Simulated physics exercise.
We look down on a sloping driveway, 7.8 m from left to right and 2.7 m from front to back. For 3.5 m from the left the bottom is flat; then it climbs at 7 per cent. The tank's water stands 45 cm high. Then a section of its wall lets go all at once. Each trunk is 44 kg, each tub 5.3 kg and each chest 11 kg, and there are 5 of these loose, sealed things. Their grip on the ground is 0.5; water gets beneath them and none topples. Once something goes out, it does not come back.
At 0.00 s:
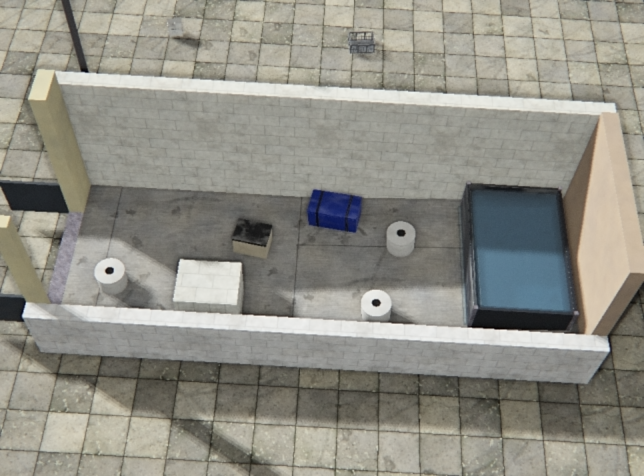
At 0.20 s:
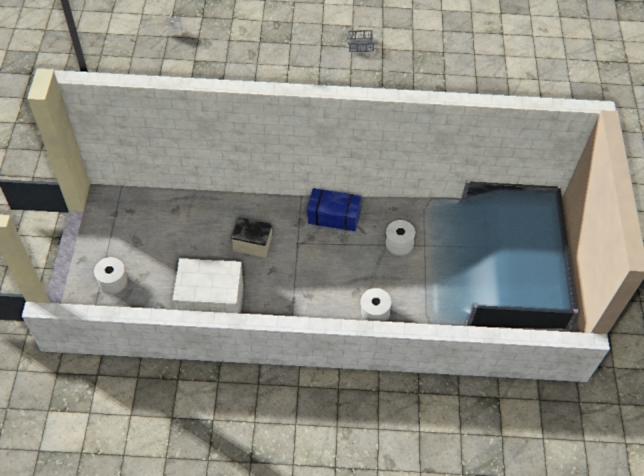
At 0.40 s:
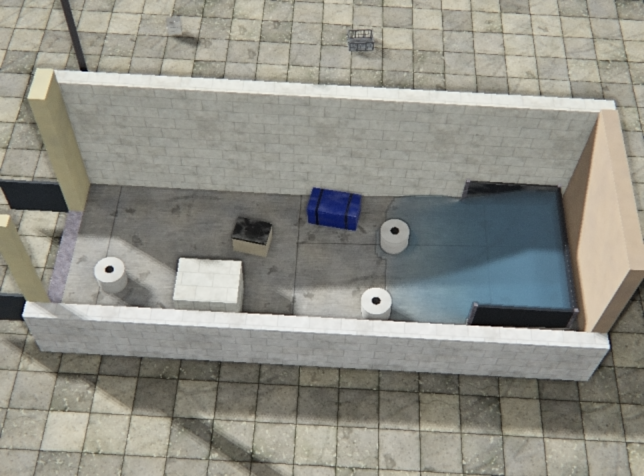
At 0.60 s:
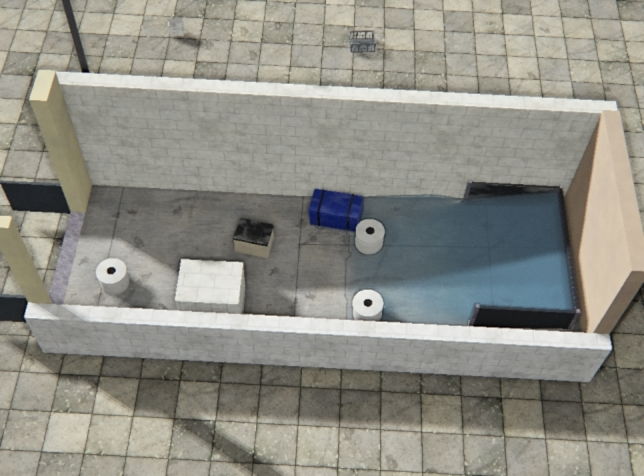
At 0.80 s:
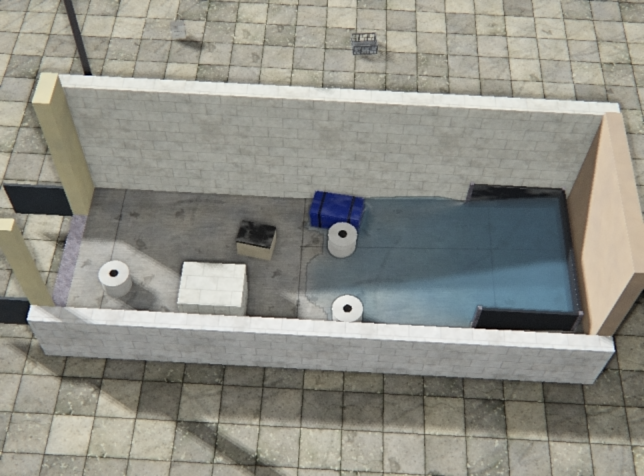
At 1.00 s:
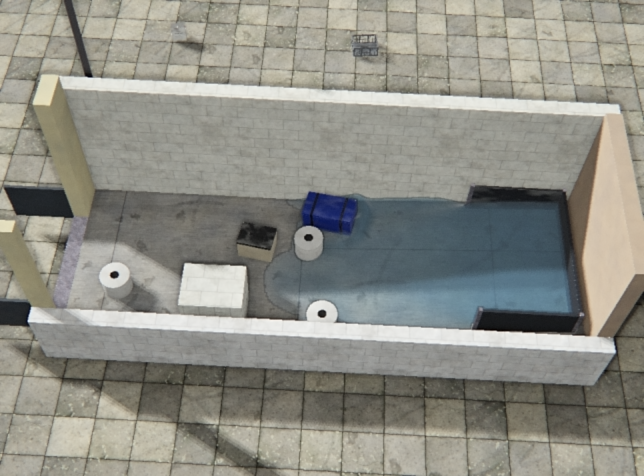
In the video, water spreads leftward from a dark-framed tank across the floor of a walled enclosure, carrying two white cylinders left and reaching a blue trunk, which shifts slightly, while the objects farther left stay in place.
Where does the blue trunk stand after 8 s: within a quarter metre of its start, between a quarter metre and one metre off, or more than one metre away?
Goes a long way.
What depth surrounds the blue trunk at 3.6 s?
Roughly 7 cm deep.
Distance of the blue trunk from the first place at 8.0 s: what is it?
450 centimetres.
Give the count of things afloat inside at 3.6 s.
It comes to 1.
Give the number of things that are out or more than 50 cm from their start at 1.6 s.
4.
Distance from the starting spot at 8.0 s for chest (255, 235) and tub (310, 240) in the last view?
The first is washed out, the second washed out.
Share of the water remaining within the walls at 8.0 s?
Around 50 % of the water.
After 1.6 s the blue trunk is near (282, 214), 0.9 m from its start, aground; 0 of 5 are out; 2 afloat.
After 3.6 s the blue trunk is near (98, 255), 3.9 m from its start, aground; 3 of 5 are out; 1 afloat.
After 5.6 s the blue trunk is near (71, 296), 4.4 m from its start, afloat; 3 of 5 are out; 2 afloat.
After 8.0 s the blue trunk is near (57, 294), 4.5 m from its start, aground; 3 of 5 are out; 1 afloat.
